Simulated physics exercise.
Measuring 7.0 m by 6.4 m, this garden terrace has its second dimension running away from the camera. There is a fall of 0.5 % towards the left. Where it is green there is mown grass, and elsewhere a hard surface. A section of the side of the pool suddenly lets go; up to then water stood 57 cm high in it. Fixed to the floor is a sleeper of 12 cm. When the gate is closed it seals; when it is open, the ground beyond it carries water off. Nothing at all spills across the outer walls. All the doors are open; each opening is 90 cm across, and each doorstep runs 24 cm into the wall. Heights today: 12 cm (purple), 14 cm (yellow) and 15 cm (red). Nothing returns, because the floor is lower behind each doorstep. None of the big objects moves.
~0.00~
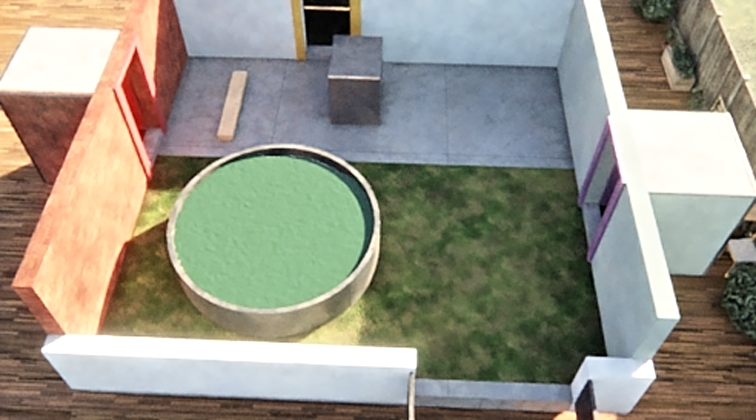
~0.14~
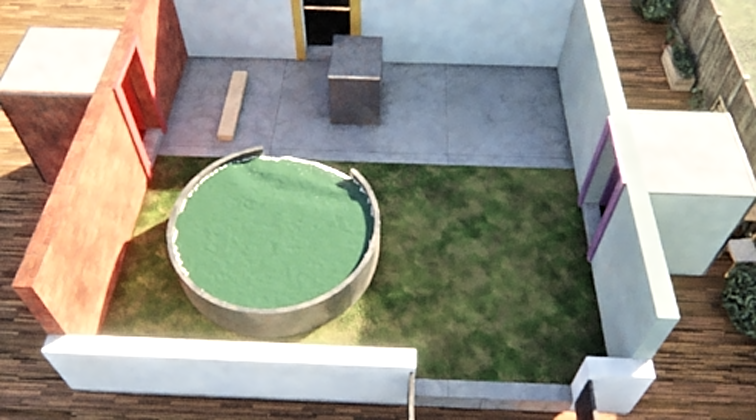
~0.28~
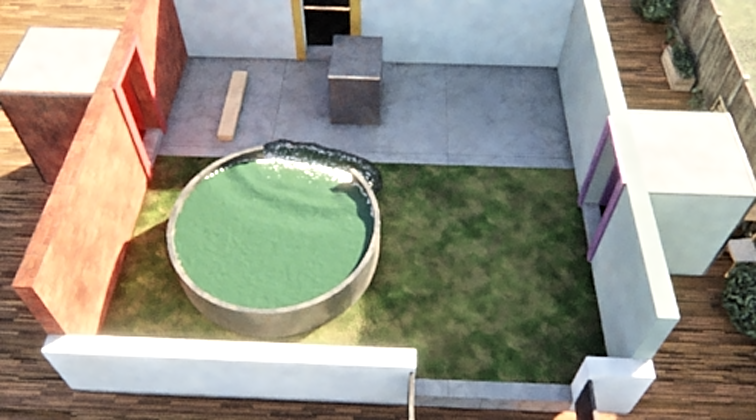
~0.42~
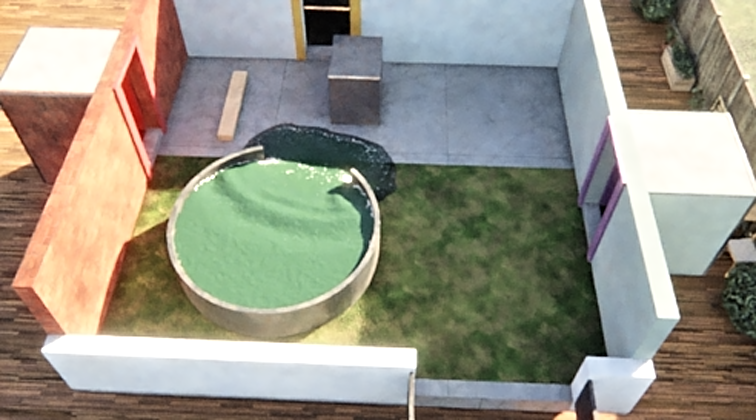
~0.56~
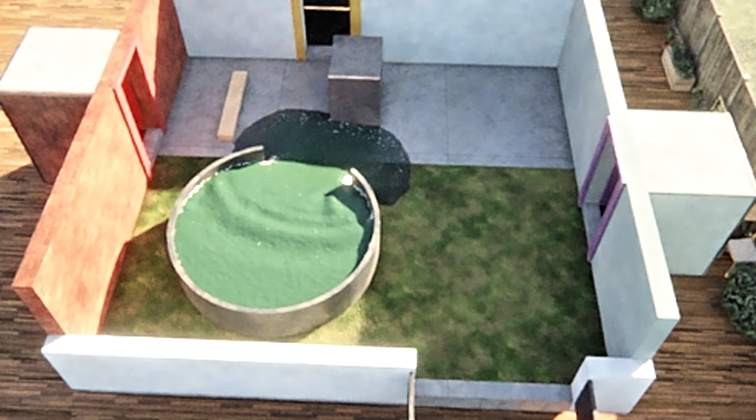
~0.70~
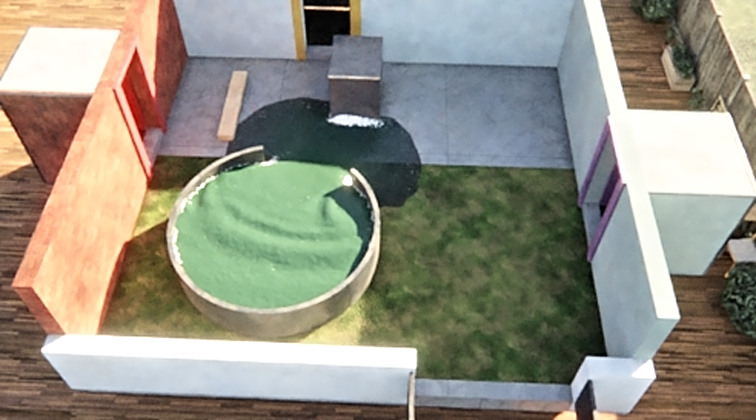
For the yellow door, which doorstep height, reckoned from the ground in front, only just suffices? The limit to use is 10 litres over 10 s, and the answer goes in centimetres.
A doorstep of roughly 25 cm.
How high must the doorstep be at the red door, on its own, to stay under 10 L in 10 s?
For red, a step near 8.0 cm.
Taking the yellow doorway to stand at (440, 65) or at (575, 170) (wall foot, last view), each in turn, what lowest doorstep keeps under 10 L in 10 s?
You'd want roughly 12.0 cm there first, then roughly 11.5 cm.
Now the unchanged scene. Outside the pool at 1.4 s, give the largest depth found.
I'd estimate roughly 38 cm.
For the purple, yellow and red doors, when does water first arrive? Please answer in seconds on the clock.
Times - purple 3.6 seconds, yellow 1.2 seconds, red 2.2 seconds.
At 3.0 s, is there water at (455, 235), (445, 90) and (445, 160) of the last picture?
Untouched; soaked; soaked.
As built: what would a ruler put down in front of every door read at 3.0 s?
Door by door in cm - purple 0, yellow 23, red 1.
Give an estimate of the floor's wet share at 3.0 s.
I'd estimate about 50 percent.
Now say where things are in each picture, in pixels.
The first frame shows the pool at (275, 224) is whole and still, 57 cm deep; the yellow door at (327, 16) is dry.
In the second frame, the gap is on the far side, the front 0.3 m out at a hidden place; the back of the pool holds 57 cm.
In the third frame, the front is at (285, 143), 0.7 m from the gap on the far side; 1.2 m2 of floor is wet, 57 cm left at the back.
In the fourth frame, water pours out on the far side and has run 1.1 m, to (284, 128); about 9 cm deep outside, 57 cm at the back.
In the fifth frame, the gap is on the far side, the front 1.5 m out at (380, 131); the back of the pool holds 57 cm.
In the sixth frame, water pours out on the far side and has run 1.7 m, to (315, 102); about 7 cm deep outside, 57 cm at the back; the yellow door at (327, 16), 2.9 m from the gap, is still 1.2 m from the nearest water.
After 1.4 s water covers 25 % of the floor, deepest (38 cm) near (342, 132); 20 cm at the yellow door, 0 litres in over its 14 cm doorstep.
After 3.0 s water covers 50 % of the floor, deepest (34 cm) near (188, 59); 23 cm at the yellow door, 73 litres in over its 14 cm doorstep.
After 10.0 s water covers 95 % of the floor, deepest (12 cm) near (164, 134); 10 cm at the yellow door, 113 litres in over its 14 cm doorstep.
At the yellow door as built, the water arrived by 1.2 s and peaked near 24 cm at 2.6 s.
With a doorstep of 21.5 cm, 28 litres would have come in within the 10 s; with 29 cm, 1 litre. So under 10 litres takes about 25 cm.
